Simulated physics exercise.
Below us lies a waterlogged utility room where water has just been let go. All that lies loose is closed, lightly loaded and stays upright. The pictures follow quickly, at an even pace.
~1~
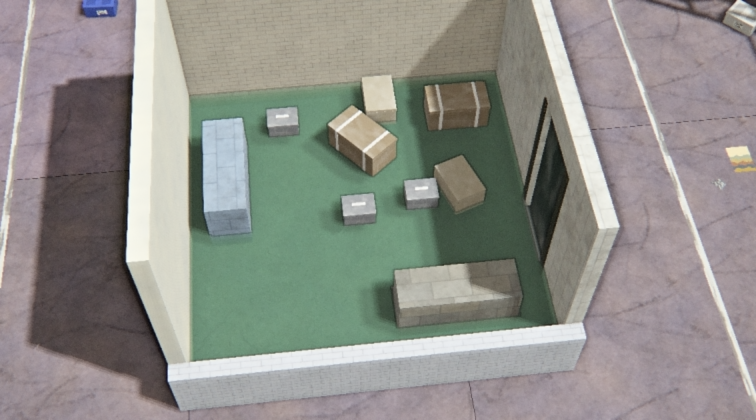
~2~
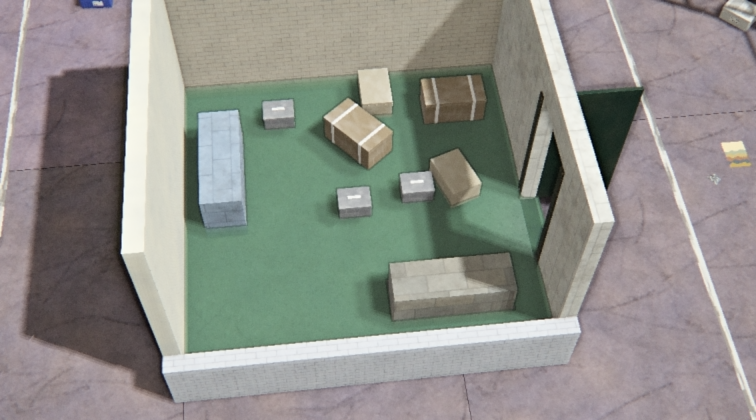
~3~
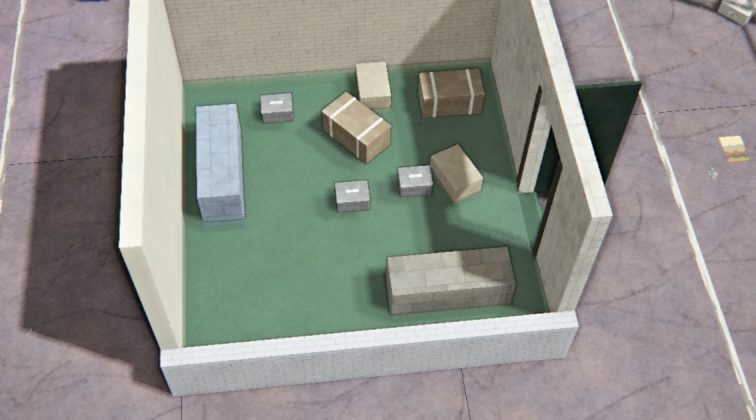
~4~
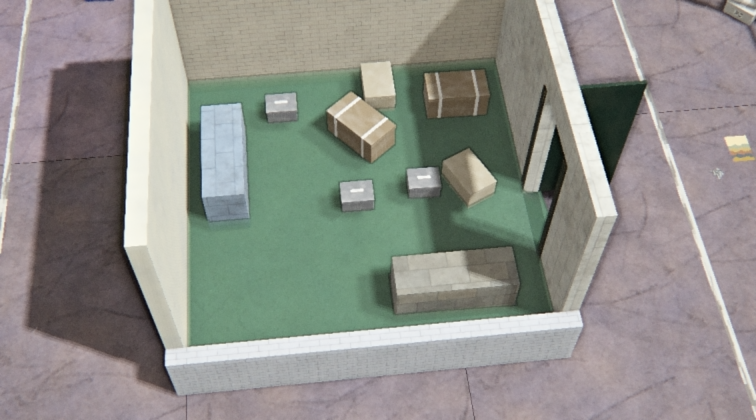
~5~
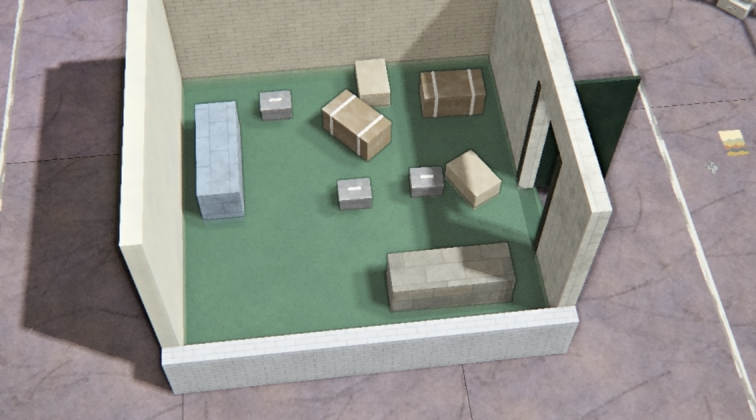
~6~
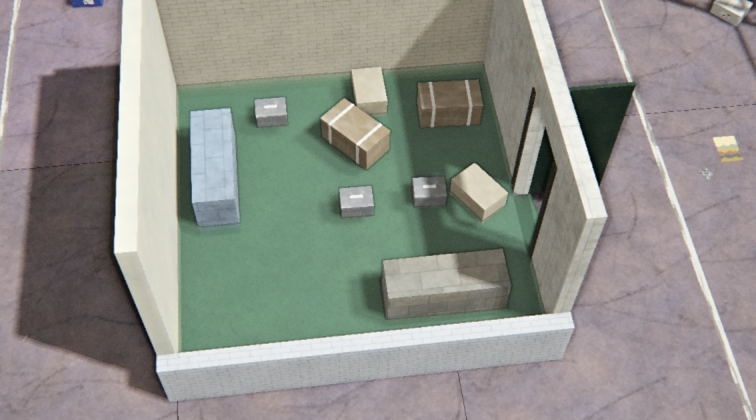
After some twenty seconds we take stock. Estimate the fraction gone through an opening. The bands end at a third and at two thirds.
Share: At least two thirds.
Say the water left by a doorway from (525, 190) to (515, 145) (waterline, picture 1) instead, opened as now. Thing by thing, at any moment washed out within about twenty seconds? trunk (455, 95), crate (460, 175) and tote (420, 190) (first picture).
As listed: Carried outside, carried outside, washed out.
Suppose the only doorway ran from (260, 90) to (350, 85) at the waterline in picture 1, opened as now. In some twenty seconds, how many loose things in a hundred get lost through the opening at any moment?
Some 100 per cent.
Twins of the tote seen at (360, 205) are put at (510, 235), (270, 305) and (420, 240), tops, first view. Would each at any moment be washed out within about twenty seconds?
In turn: Gone, still in, washed out.
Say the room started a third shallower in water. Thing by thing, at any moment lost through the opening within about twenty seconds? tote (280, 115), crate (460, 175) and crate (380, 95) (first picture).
As listed: Stays, carried outside, still in.
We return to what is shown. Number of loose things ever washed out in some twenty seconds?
That makes 5.
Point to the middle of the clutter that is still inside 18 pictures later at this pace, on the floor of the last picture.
Close to (422, 171).
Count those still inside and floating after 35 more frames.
That makes 3.
A moment on, 1 of 7 are out; 6 afloat.
Next, 2 of 7 are out; 5 afloat.
Later, 4 of 7 are out; 3 afloat.
In the end, 5 of 7 are out; 2 afloat.
